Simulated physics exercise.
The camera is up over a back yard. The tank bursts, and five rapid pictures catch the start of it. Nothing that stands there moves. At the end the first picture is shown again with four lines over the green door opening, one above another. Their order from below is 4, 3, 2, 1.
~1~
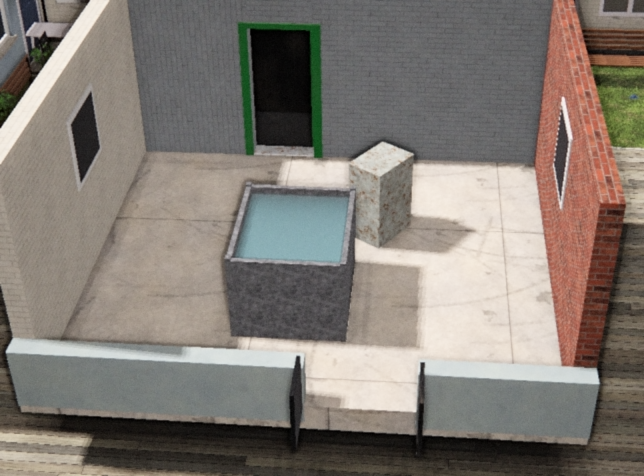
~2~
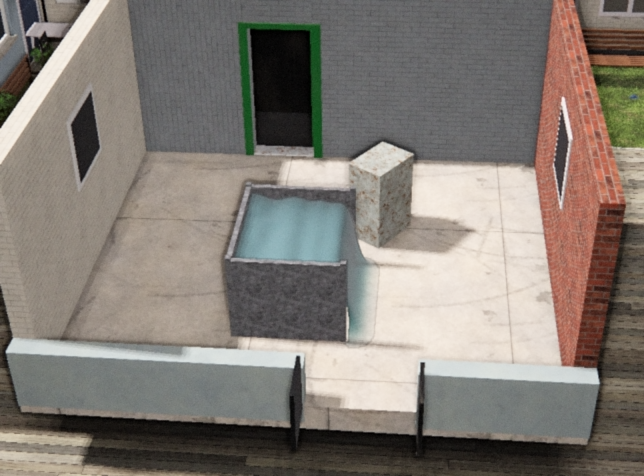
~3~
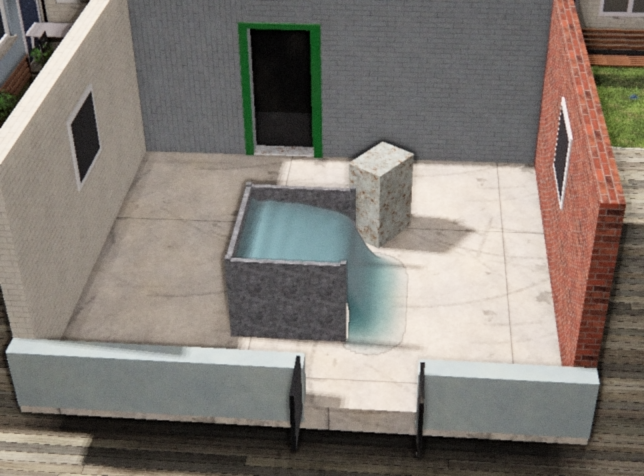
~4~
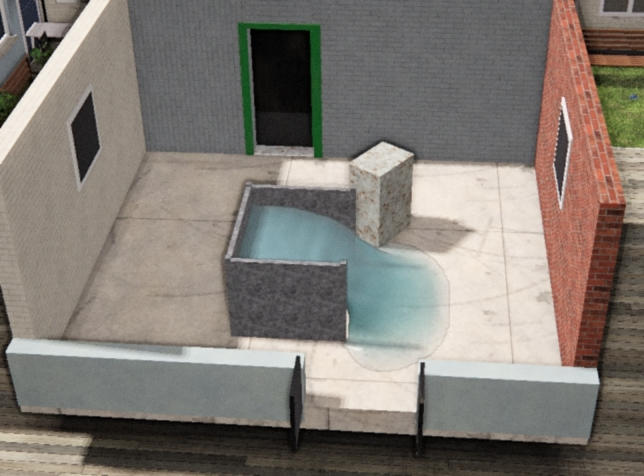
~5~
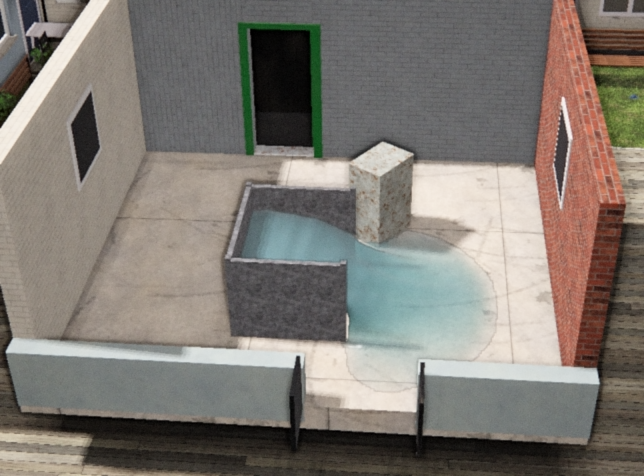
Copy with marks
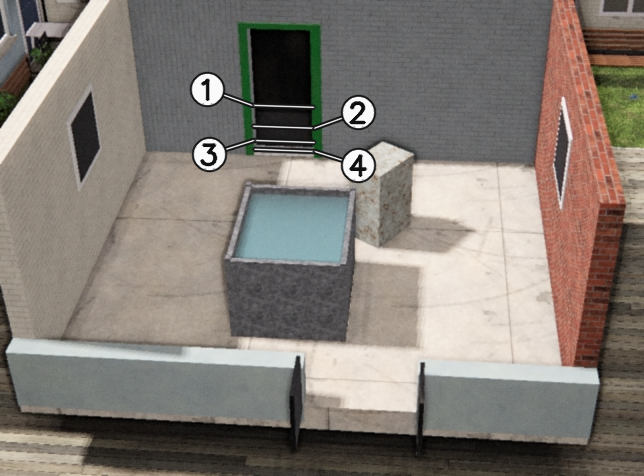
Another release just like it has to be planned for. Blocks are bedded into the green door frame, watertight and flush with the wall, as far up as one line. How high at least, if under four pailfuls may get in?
4.
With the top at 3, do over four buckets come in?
No, that is safe.
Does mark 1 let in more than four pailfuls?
No, not at all.
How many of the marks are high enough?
All four.
On the marked copy, 1 at (282, 106); 2 at (283, 127); 3 at (284, 141); 4 at (284, 150); from the bottom up 4, 3, 2, 1.
With 1, nothing gets over.
With 2, nothing gets over.
With 3, nothing gets over.
With 4, nothing gets over.
